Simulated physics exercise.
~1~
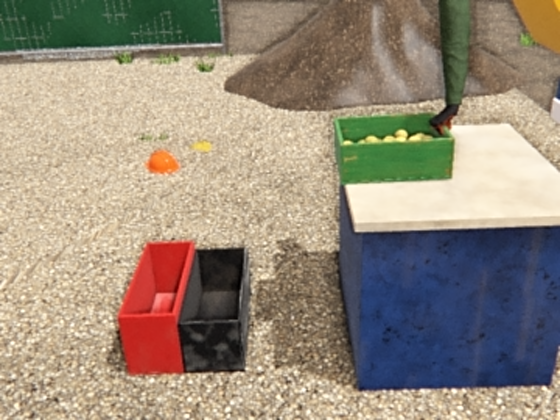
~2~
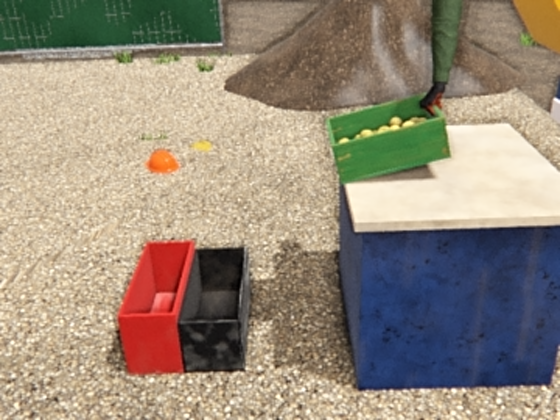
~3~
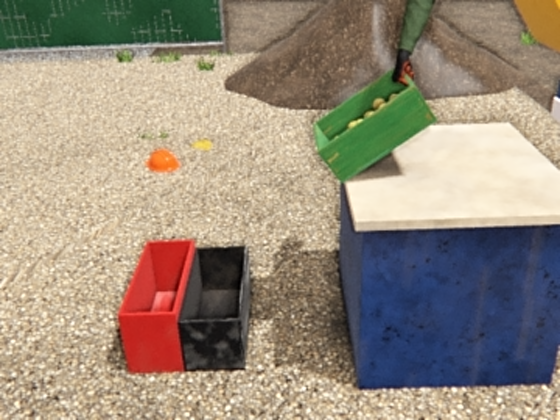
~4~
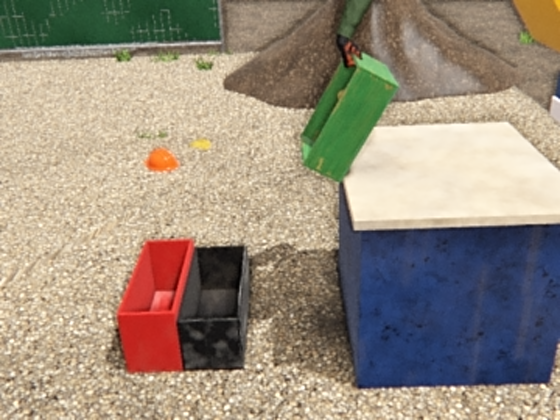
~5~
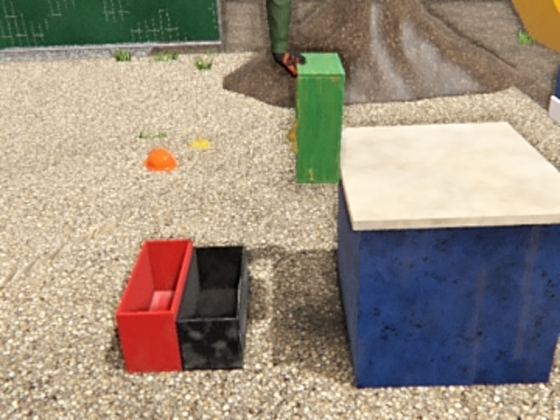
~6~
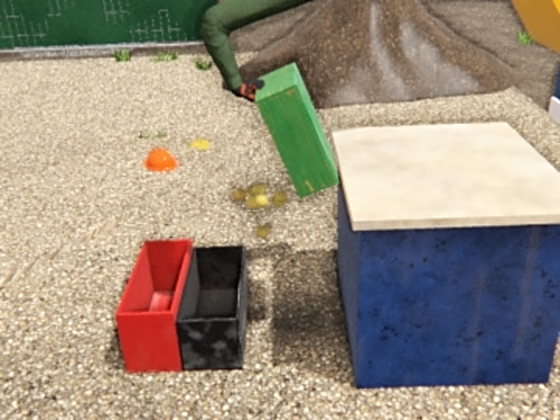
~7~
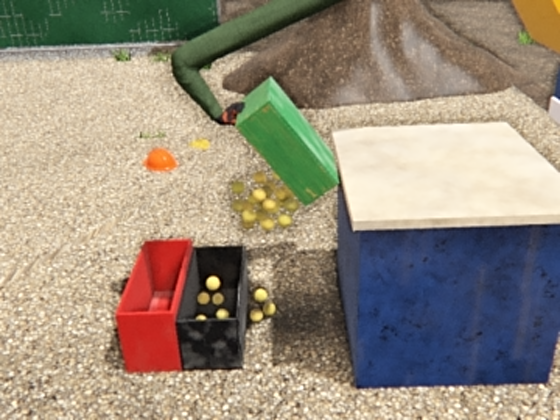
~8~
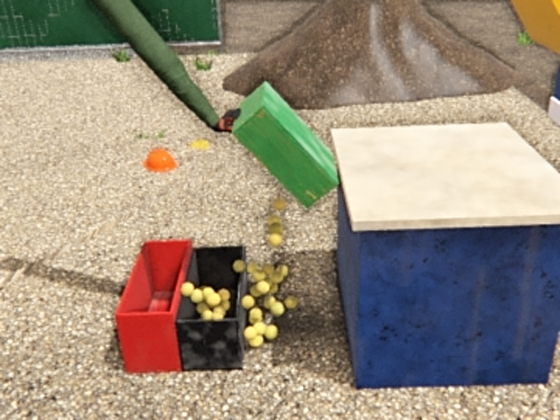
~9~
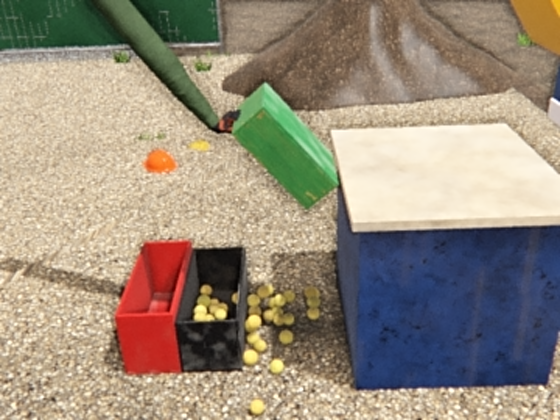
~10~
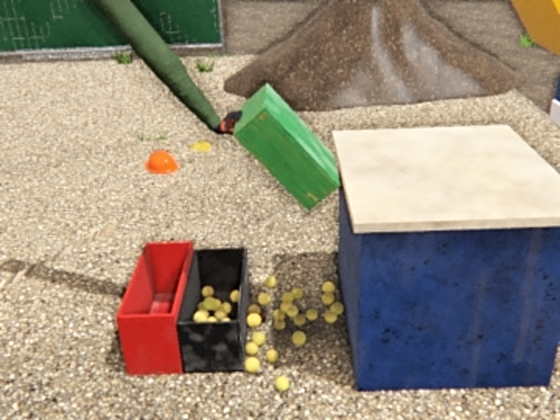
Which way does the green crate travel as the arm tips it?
The green crate moves to the left, off the bench top and out past its edge.
